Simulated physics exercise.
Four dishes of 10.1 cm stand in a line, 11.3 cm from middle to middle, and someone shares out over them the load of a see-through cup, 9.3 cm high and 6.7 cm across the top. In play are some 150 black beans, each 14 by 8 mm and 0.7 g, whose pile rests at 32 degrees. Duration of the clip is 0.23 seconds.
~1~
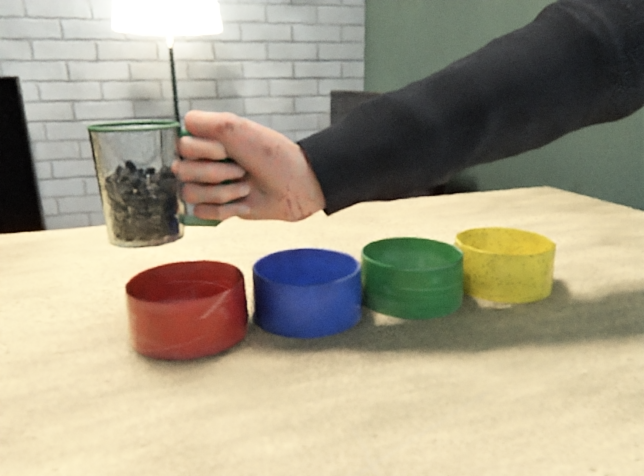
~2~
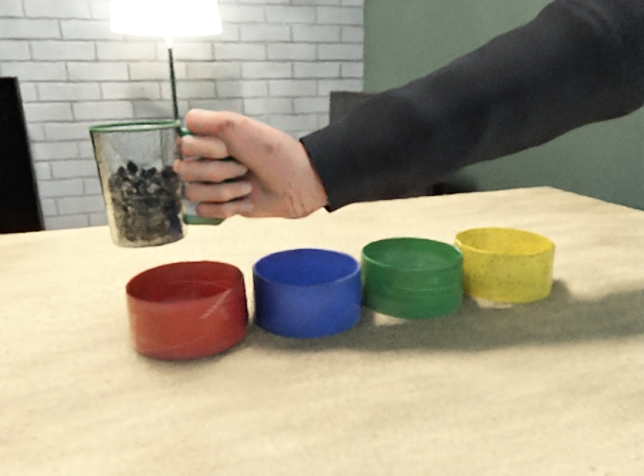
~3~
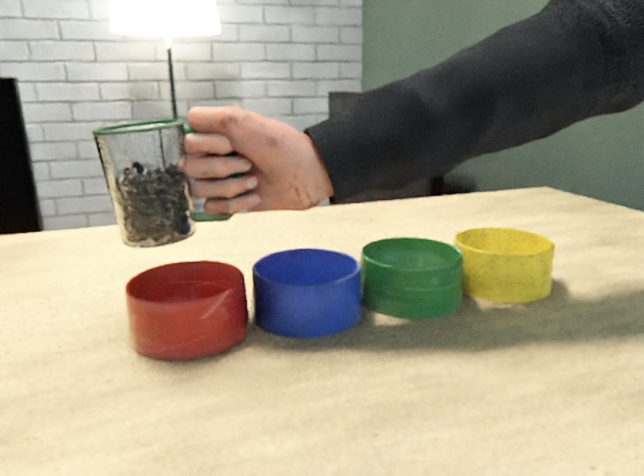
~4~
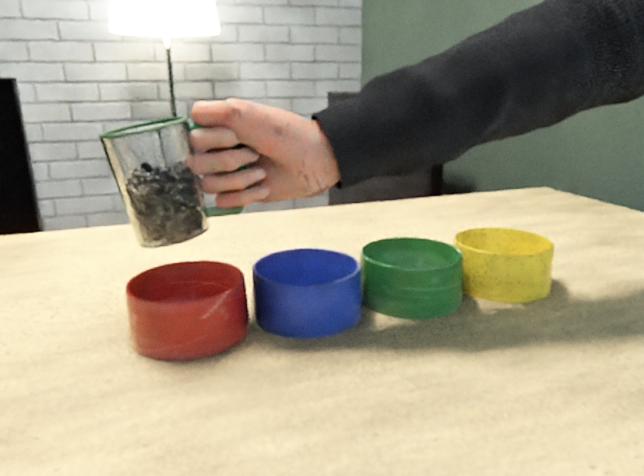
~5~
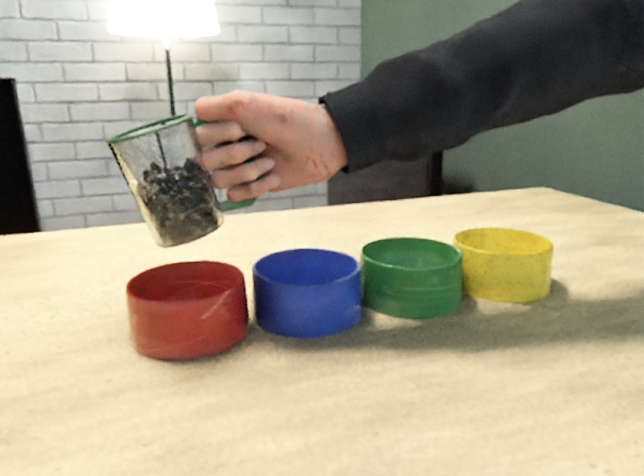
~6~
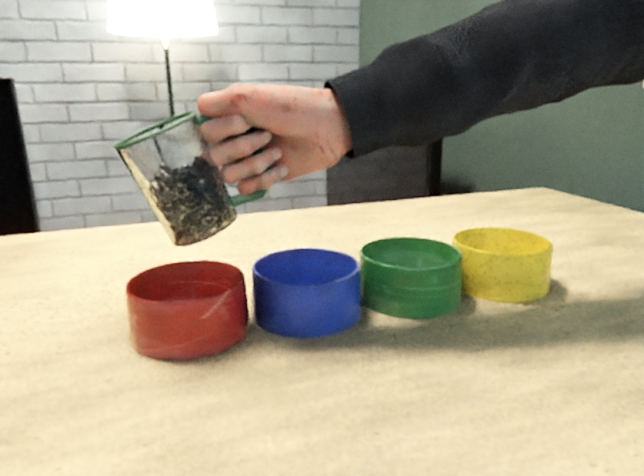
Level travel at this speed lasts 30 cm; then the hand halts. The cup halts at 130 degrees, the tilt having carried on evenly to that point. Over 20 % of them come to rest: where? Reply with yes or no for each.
Red: No, blue: Yes, green: No, yellow: No, counter: No.
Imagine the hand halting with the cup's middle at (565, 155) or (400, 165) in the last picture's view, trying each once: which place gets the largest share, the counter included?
Blue; blue.
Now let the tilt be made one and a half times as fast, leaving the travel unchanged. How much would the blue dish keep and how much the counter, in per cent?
I'd say blue ends at 70 while the counter ends at 20.
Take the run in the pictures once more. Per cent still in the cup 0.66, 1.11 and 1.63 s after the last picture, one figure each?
It goes roughly like this: 100, 0, 0 per cent.
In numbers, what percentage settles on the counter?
Estimate: Around 0 %.
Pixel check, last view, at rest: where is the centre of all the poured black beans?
About (314, 296).
Then, 0.66 s after the last picture, tilt 104 degrees; cup holds 100 %.
Then, 1.11 s after the last picture, tilt 130 degrees; cup holds 0 %, blue 100 %.
Then, 1.63 s after the last picture, tilt 130 degrees; cup holds 0 %, blue 100 %.
In the end, red 0 %, blue 100 %, green 0 %, yellow 0 %, counter 0 %.
